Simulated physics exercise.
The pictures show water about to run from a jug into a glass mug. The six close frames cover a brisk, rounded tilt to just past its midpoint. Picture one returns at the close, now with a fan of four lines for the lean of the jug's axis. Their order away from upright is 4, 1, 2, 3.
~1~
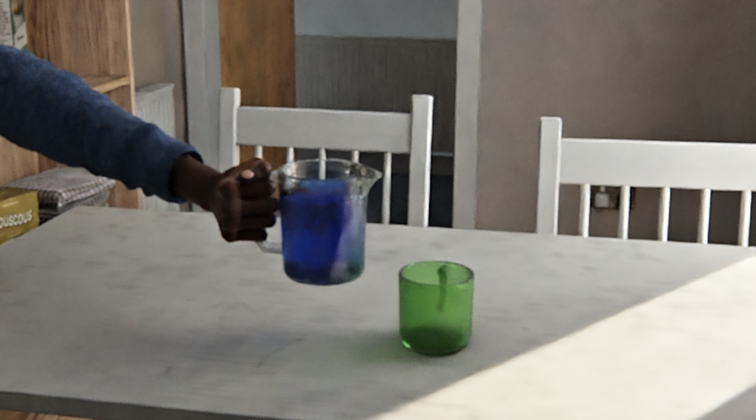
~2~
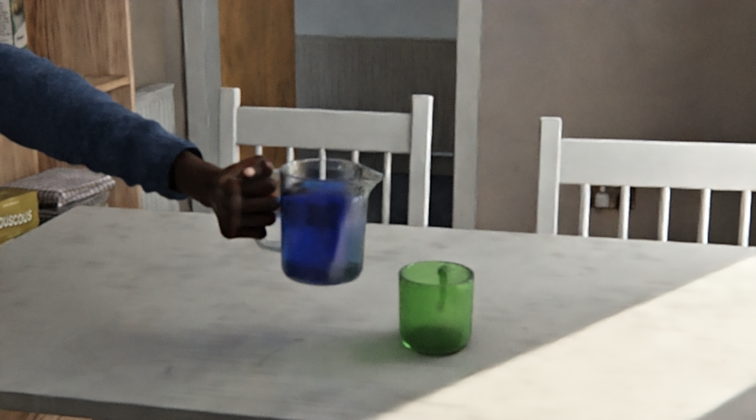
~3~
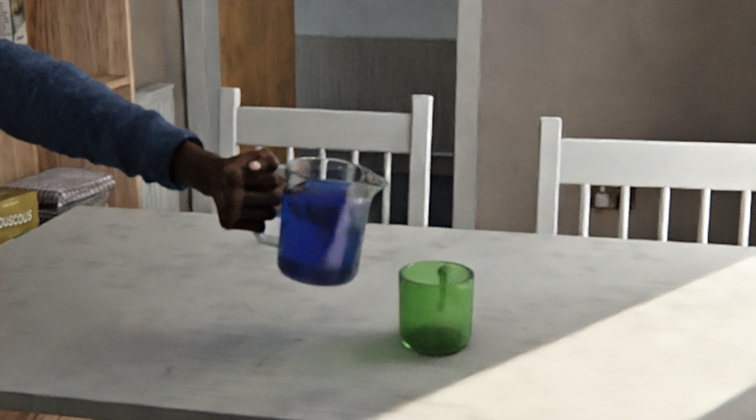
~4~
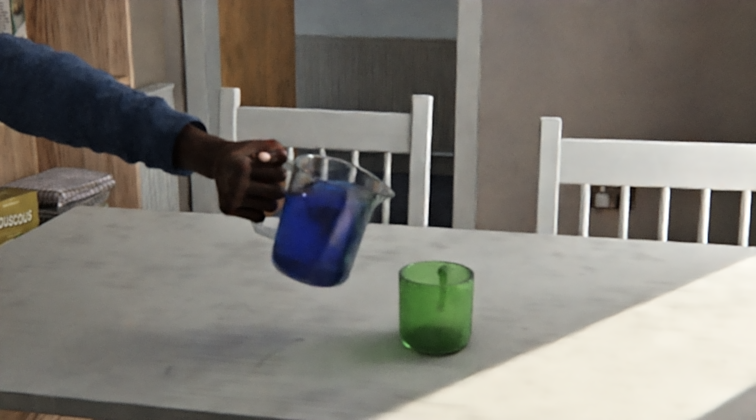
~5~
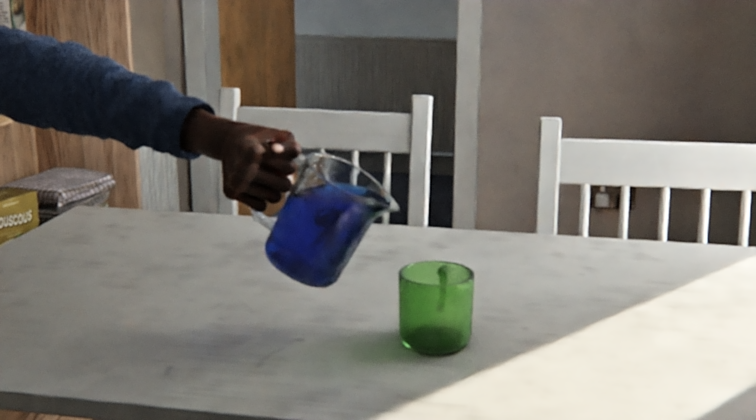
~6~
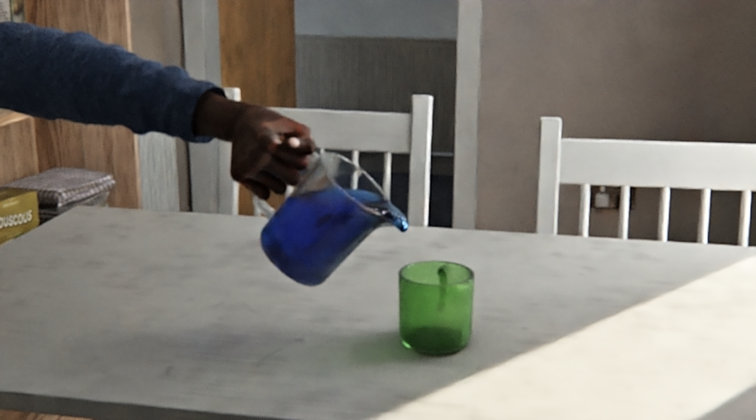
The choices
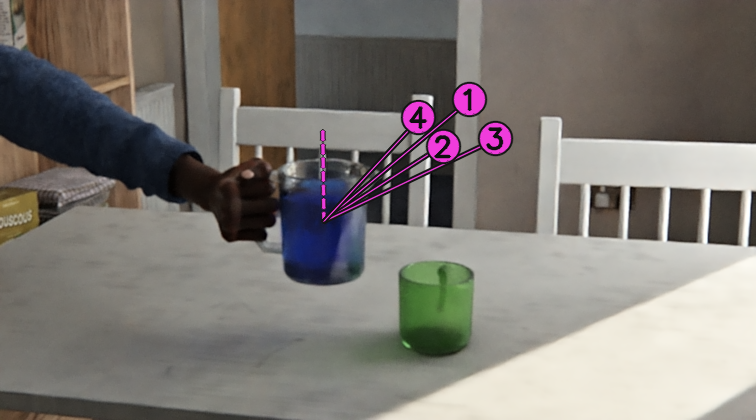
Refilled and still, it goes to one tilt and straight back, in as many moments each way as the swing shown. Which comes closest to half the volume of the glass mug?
The best line is 2.
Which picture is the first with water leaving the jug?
Picture 6.
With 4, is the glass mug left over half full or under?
Under half.
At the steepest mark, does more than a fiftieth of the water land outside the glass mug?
No.
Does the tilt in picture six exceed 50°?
No, it does not.
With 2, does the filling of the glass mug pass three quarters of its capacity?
No, less.
On the marked copy, 1 at (456, 110); 2 at (428, 154); 3 at (480, 146); 4 at (408, 131).
Choosing 1, the glass mug ends with about 35 % of what it can hold.
Choosing 2, the glass mug ends with about 50 % of what it can hold.
Choosing 3, the glass mug ends with about 67 % of what it can hold.
Choosing 4, the glass mug ends with about 24 % of what it can hold.
